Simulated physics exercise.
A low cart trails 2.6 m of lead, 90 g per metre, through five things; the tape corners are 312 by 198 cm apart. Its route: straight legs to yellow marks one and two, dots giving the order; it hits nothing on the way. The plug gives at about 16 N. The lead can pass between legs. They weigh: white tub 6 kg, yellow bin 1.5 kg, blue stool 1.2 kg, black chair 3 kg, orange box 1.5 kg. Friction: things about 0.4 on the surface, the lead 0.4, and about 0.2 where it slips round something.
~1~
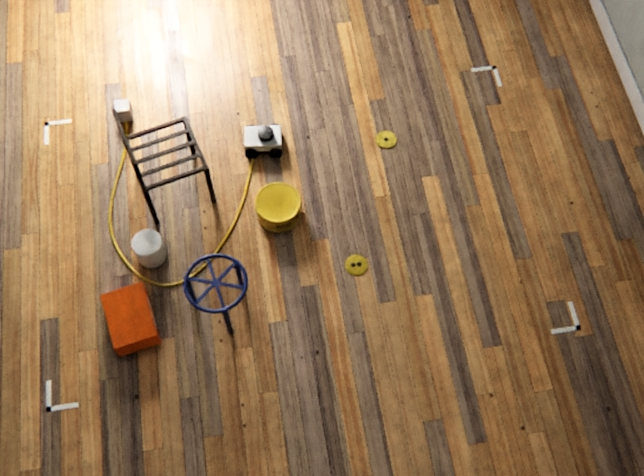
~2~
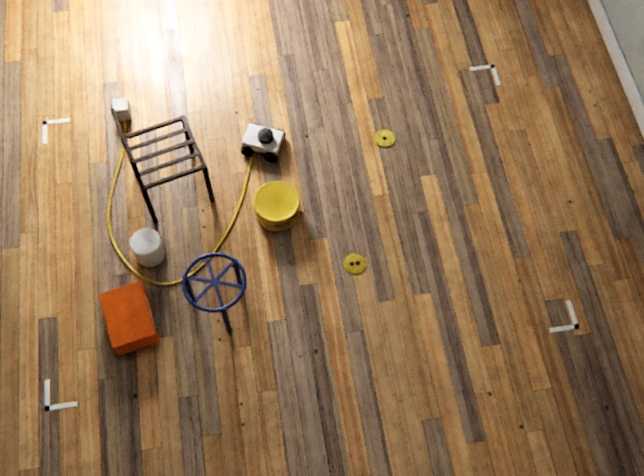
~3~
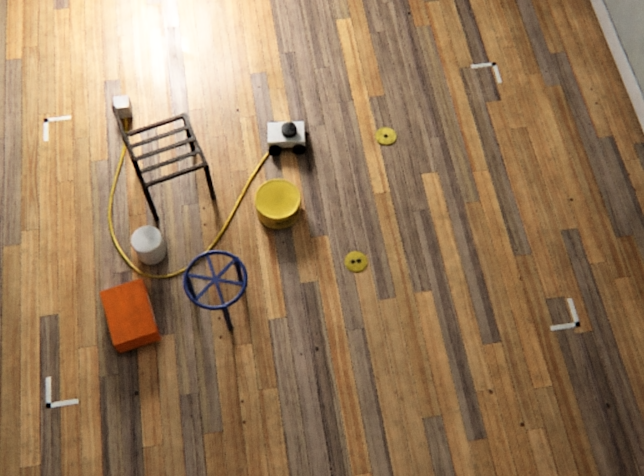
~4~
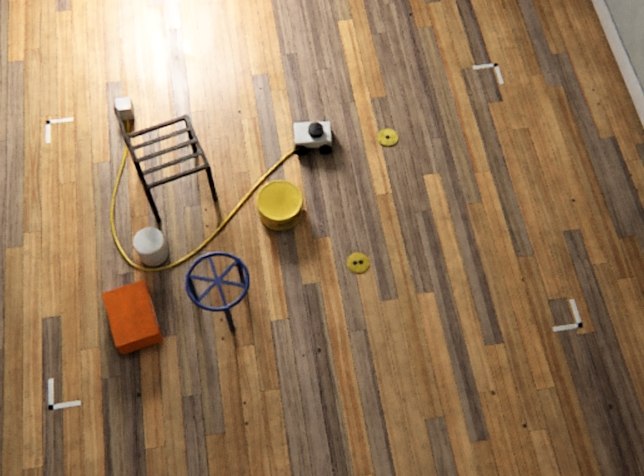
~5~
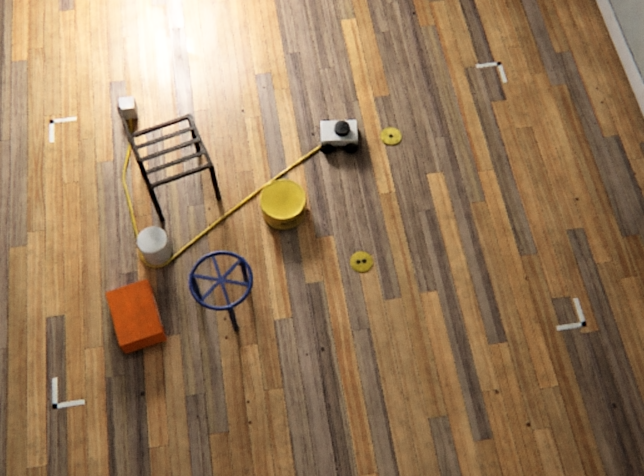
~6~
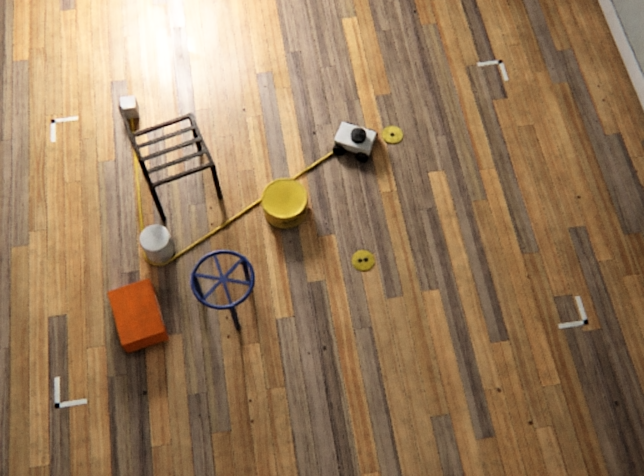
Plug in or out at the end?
The plug remains in the socket.
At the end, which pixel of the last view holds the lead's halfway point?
Around (204, 230).
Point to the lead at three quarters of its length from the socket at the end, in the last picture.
Near (297, 191).
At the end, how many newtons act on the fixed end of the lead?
About 0 N.
Next, cart at (388, 145), 7 N at the fixed end; white tub 15 cm off its start.
Then, cart at (380, 184), lead slack at the fixed end; white tub 15 cm off its start.
After that, cart at (370, 227), lead slack at the fixed end; white tub 15 cm off its start at (168, 219).
Later, cart at (363, 259), lead slack at the fixed end; white tub 15 cm off its start.
At the end, cart at (363, 259), lead slack at the fixed end; white tub 15 cm off its start at (168, 219).
